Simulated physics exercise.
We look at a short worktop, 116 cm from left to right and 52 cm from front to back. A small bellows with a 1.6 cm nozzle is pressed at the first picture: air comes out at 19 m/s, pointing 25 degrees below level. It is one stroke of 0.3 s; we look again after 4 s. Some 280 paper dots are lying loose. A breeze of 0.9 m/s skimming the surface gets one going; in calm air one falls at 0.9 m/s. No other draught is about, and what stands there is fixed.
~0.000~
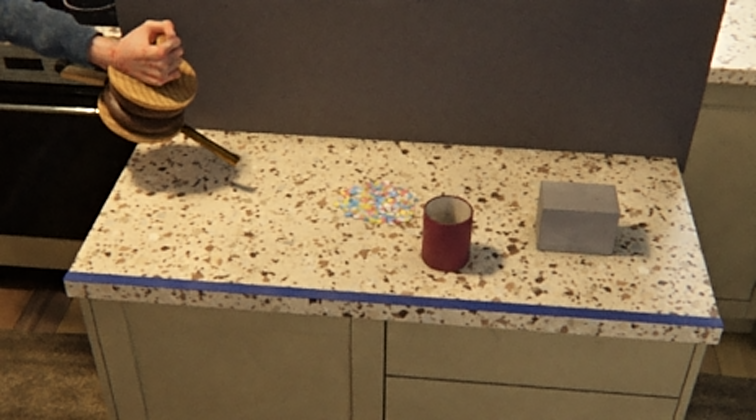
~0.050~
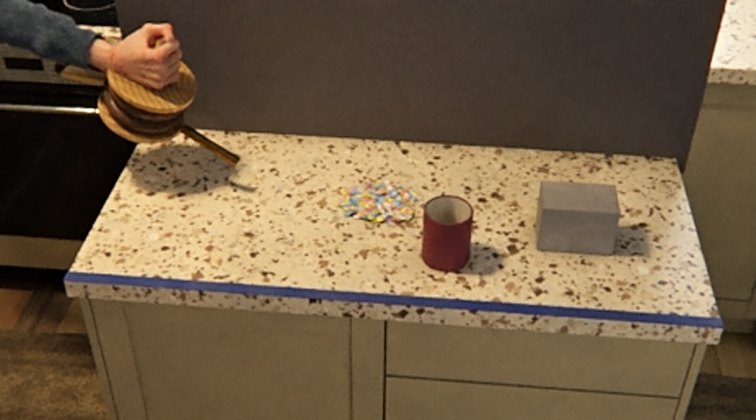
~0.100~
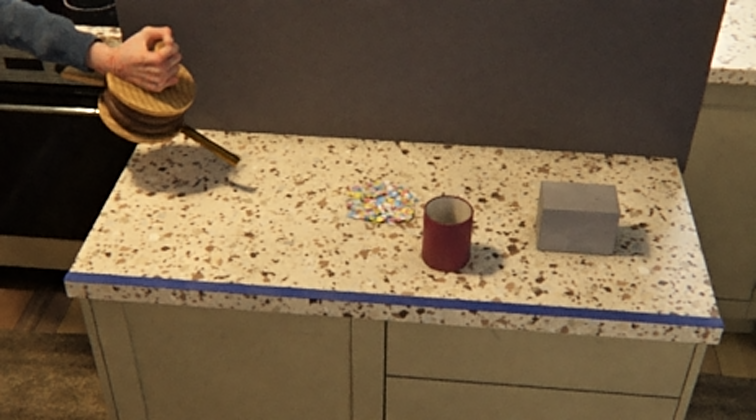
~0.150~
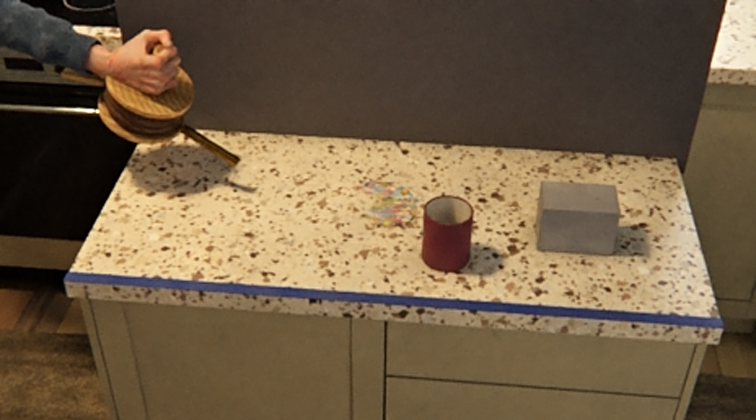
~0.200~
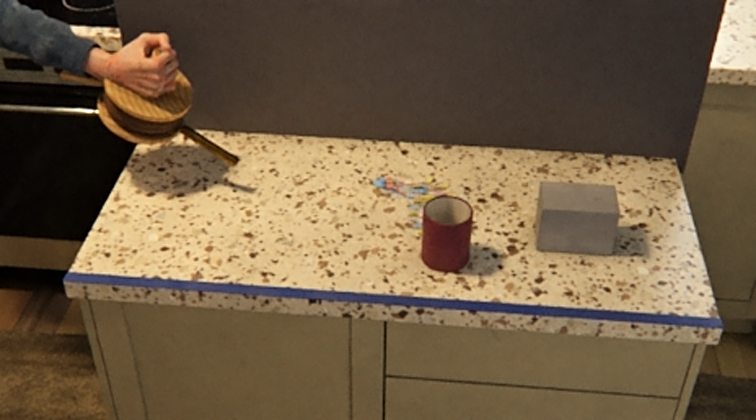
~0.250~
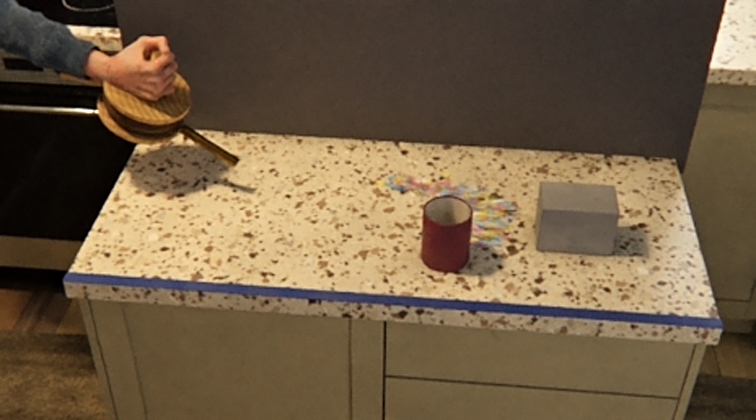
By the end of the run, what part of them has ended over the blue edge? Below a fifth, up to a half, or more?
The share over the blue edge is under a fifth.
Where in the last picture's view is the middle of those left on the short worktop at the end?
Around (584, 211).
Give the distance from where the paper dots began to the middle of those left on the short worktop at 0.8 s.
Roughly 40 cm.
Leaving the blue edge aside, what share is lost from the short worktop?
Some 0 per cent.
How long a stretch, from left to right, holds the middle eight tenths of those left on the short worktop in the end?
Roughly 20 cm.
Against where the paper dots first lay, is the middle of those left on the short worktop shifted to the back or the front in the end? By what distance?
Towards the back, some 5 cm.
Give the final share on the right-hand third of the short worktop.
Near 100 %.
After 0.8 s, 100 % are still on the top, 0 % are over the blue edge; the middle of those left on the top is near (584, 211).
After 1.3 s, 100 % are still on the top, 0 % are over the blue edge; the middle of those left on the top is near (584, 211).
After 2.2 s, 100 % are still on the top, 0 % are over the blue edge; the middle of those left on the top is near (584, 211).
After 4.0 s, at the end, 0 % are over the blue edge; the middle of those left on the top is near (584, 211).
